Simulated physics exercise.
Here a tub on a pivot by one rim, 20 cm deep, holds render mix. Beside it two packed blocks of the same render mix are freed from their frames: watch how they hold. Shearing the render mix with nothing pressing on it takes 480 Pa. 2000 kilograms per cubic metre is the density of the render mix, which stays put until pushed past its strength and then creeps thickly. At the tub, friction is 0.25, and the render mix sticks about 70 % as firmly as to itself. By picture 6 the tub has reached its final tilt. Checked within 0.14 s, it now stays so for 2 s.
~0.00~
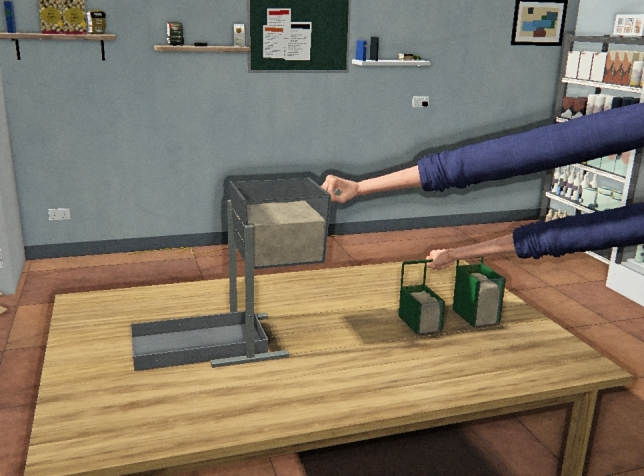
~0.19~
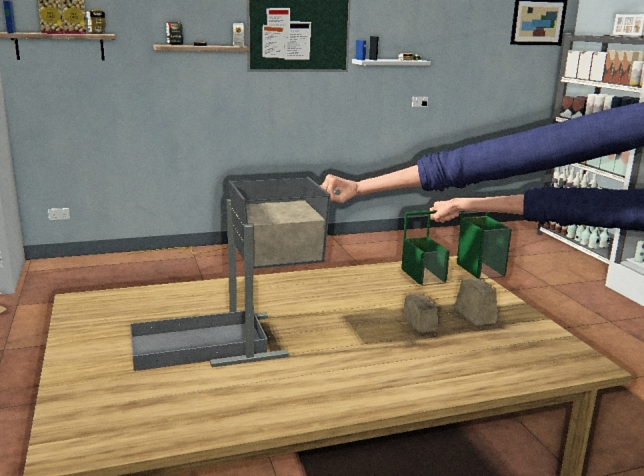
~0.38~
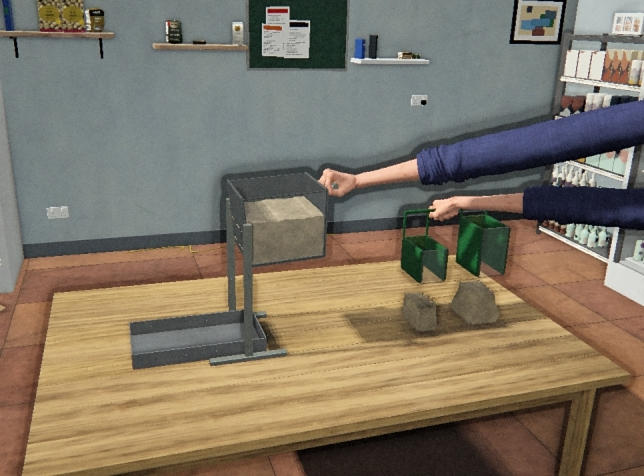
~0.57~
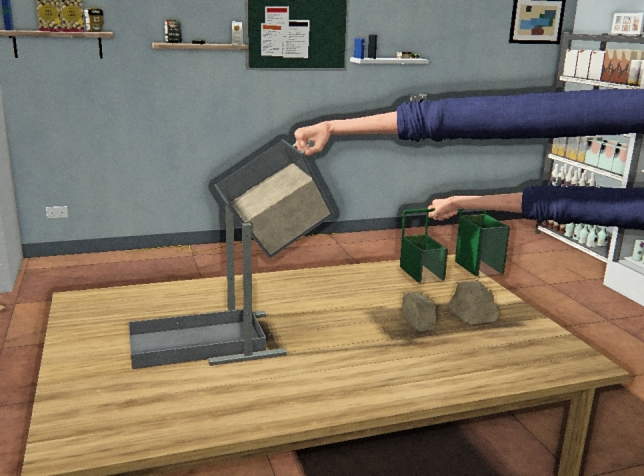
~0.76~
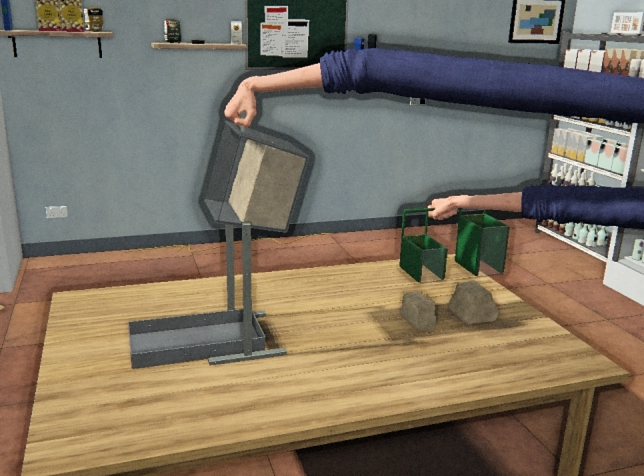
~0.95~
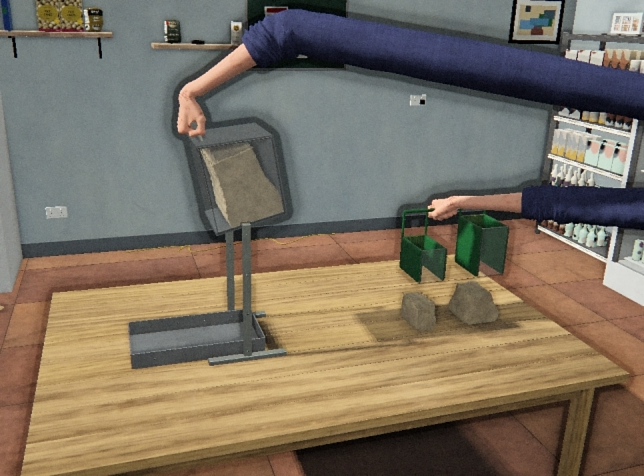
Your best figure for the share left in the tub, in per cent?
I would say about 39 %.
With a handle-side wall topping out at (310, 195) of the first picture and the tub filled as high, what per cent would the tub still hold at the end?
About 45 per cent.
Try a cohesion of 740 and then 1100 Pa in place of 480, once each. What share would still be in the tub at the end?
Respectively, close to 45 % and close to 45 %.
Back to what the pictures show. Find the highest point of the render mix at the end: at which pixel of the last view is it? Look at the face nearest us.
It ends up highest close to (257, 199).
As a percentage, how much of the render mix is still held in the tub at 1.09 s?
Tub contents: Around 65 %.
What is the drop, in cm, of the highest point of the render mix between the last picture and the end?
15 cm or so.
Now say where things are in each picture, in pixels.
Handle-side rim at (328, 196), tilt 0 degrees; highest point of the render mix at (251, 225); test blocks 9.3 cm, 14 cm high (left to right), in the first frame.
Handle-side rim at (328, 195), tilt 0 degrees; highest point of the render mix at (250, 225); test blocks 9.2 cm, 13 cm high (left to right), in the second frame.
Handle-side rim at (326, 190), tilt 3 degrees; highest point of the render mix at (321, 216); test blocks 9.2 cm, 11 cm high (left to right), in the third frame.
Handle-side rim at (301, 156), tilt 32 degrees; highest point of the render mix at (310, 181); test blocks 9.1 cm, 11 cm high (left to right), in the fourth frame.
Handle-side rim at (240, 136), tilt 74 degrees; highest point of the render mix at (265, 148); test blocks 9.1 cm, 11 cm high (left to right), in the fifth frame.
Handle-side rim at (198, 150), tilt 100 degrees; highest point of the render mix at (252, 149); test blocks 9.1 cm, 11 cm high (left to right), in the sixth frame.
By 1.09 s, the tub is at 100 degrees and holds 67 %.
By 1.26 s, the tub is at 100 degrees and holds 39 %.
By 1.43 s, the tub is at 100 degrees and holds 39 %.
By 1.60 s, the tub is at 100 degrees and holds 39 %.
By 2.95 s, at the end, the tub is at 100 degrees and holds 39 %.
